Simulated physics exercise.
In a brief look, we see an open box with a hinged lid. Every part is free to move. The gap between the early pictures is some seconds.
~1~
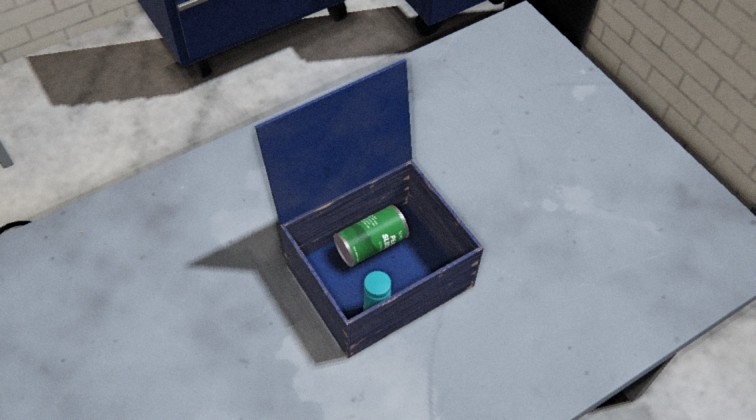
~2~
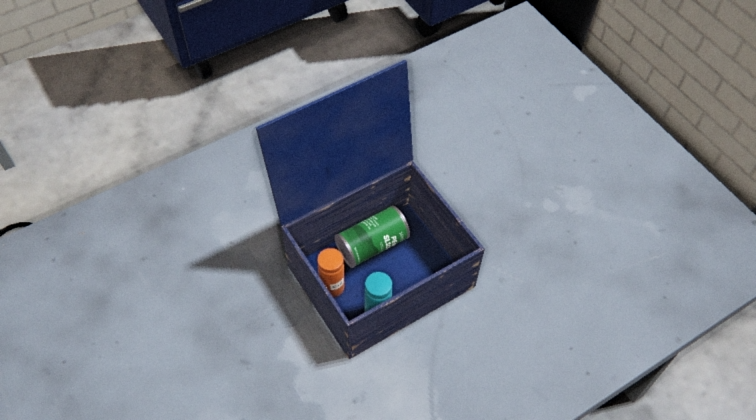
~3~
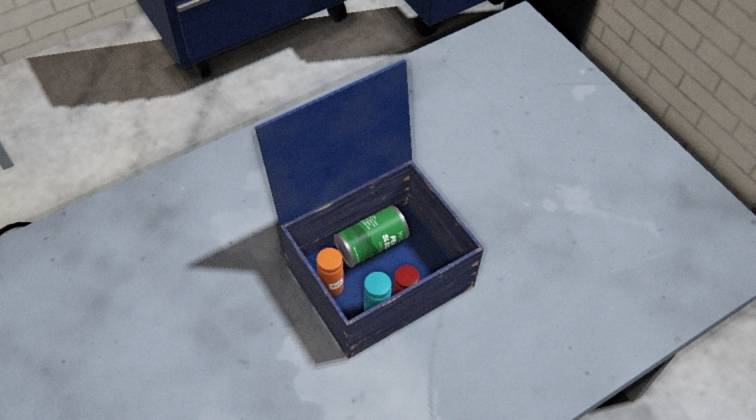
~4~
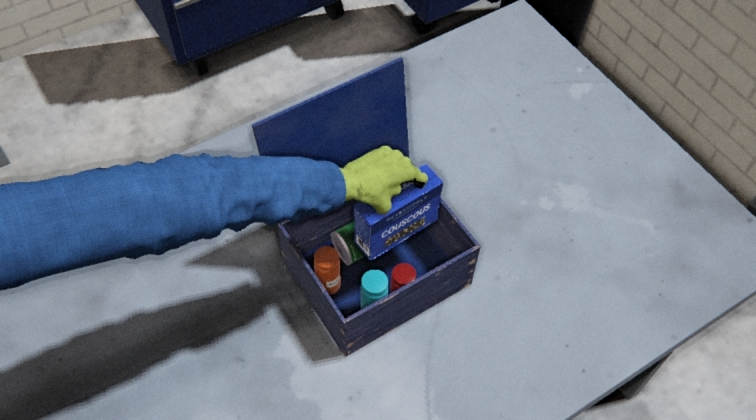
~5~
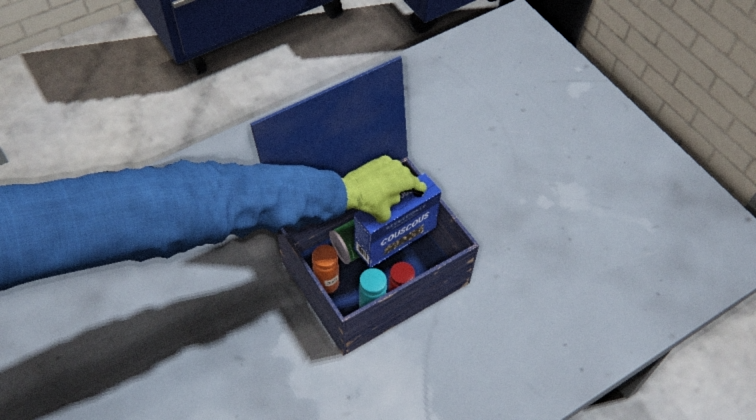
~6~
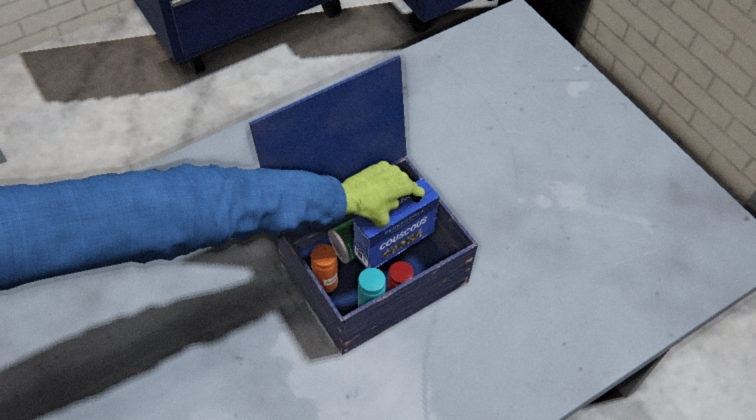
An orange-capped bottle, then a red-capped one, appear in an open dark blue wooden box on a grey tabletop, seen from above at an angle by a nearly still camera. The box already holds a green can lying behind a teal-capped bottle, with the orange at left and the red at right. A blue-sleeved arm in a yellow-green glove reaches from the left, lowering a blue couscous packet slightly into the box's back right.
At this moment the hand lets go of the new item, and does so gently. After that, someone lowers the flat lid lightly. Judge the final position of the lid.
Result: Lid down.
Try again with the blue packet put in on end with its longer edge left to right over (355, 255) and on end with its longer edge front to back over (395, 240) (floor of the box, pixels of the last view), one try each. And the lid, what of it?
First try: The lid comes down fully; second try: The lid stays propped open.
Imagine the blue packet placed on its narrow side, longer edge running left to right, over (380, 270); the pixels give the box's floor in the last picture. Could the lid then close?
Note: It lowers fully.
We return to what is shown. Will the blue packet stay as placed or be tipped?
At the finish it holds its orientation.
Then, 1.40 s on from there, lid 79° above the rim; blue packet shifted a little near (394, 246).
Then, 1.80 s on from there, lid 34° above the rim; blue packet shifted a little near (394, 246).
In the end, lid shut; moved from the start, blue packet; the other 4 unmoved. At the end, from the last picture's camera, blue packet near (394, 246).
